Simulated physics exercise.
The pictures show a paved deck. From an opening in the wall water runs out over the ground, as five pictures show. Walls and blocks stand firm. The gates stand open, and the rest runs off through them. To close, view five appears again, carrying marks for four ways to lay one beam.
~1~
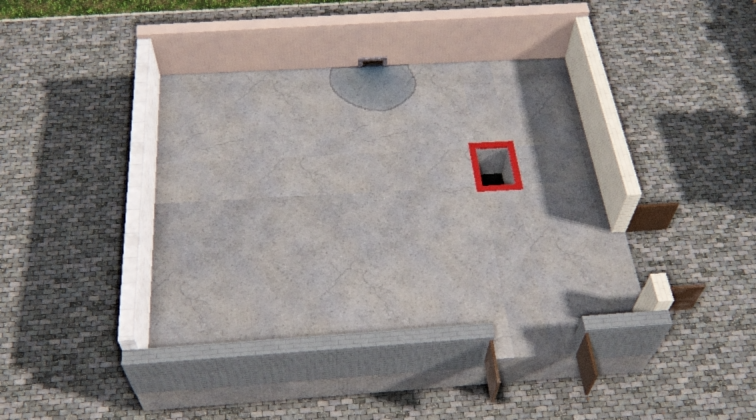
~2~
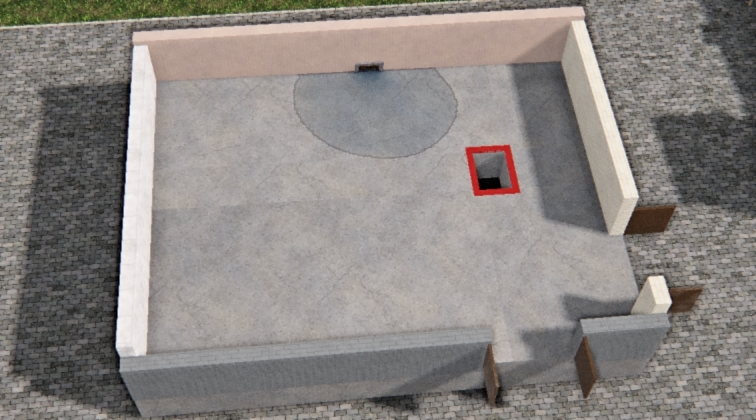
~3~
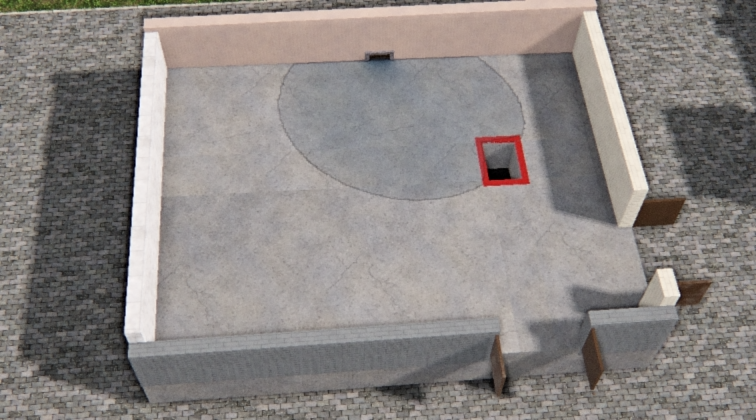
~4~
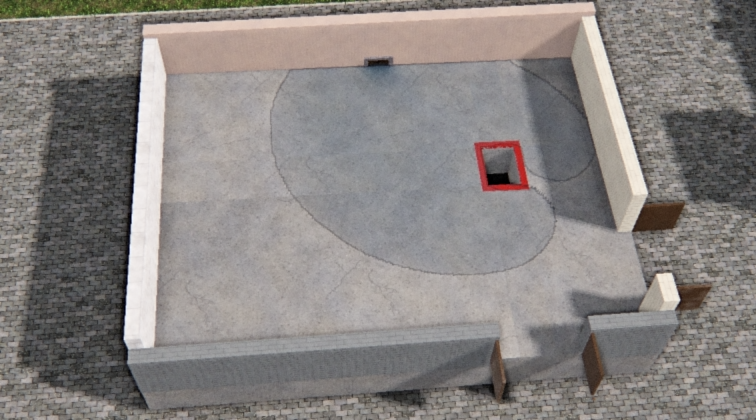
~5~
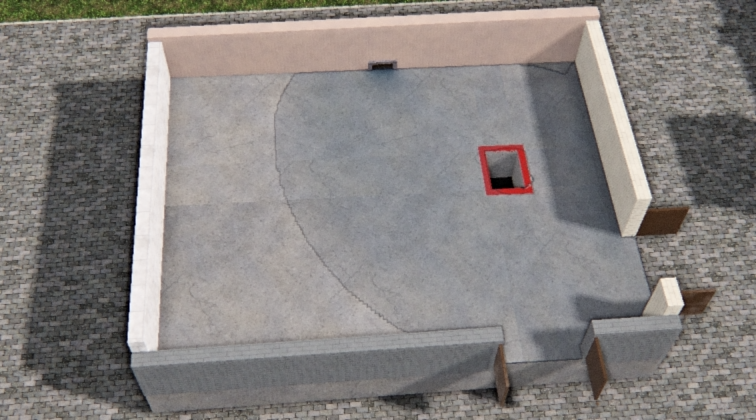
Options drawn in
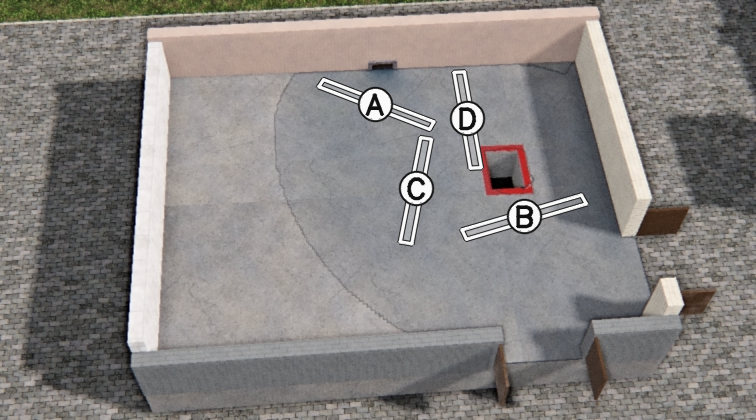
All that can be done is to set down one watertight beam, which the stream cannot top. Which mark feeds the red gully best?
Place B does it best.
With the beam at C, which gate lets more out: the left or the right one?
The right gate.
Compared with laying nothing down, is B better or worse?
Better.
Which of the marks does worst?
It is D.
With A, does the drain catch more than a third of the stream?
No.
On the marked copy, A from (321, 83) to (431, 125); B from (464, 234) to (583, 199); C from (406, 242) to (426, 138); D from (475, 167) to (459, 72).
Choosing A, about 22 % of the stream goes into the red gully, about 77 % out by the gates.
Choosing B, about 38 % of the stream goes into the red gully, about 62 % out by the gates.
Choosing C, about 21 % of the stream goes into the red gully, about 79 % out by the gates.
Choosing D, about 4 % of the stream goes into the red gully, about 96 % out by the gates.
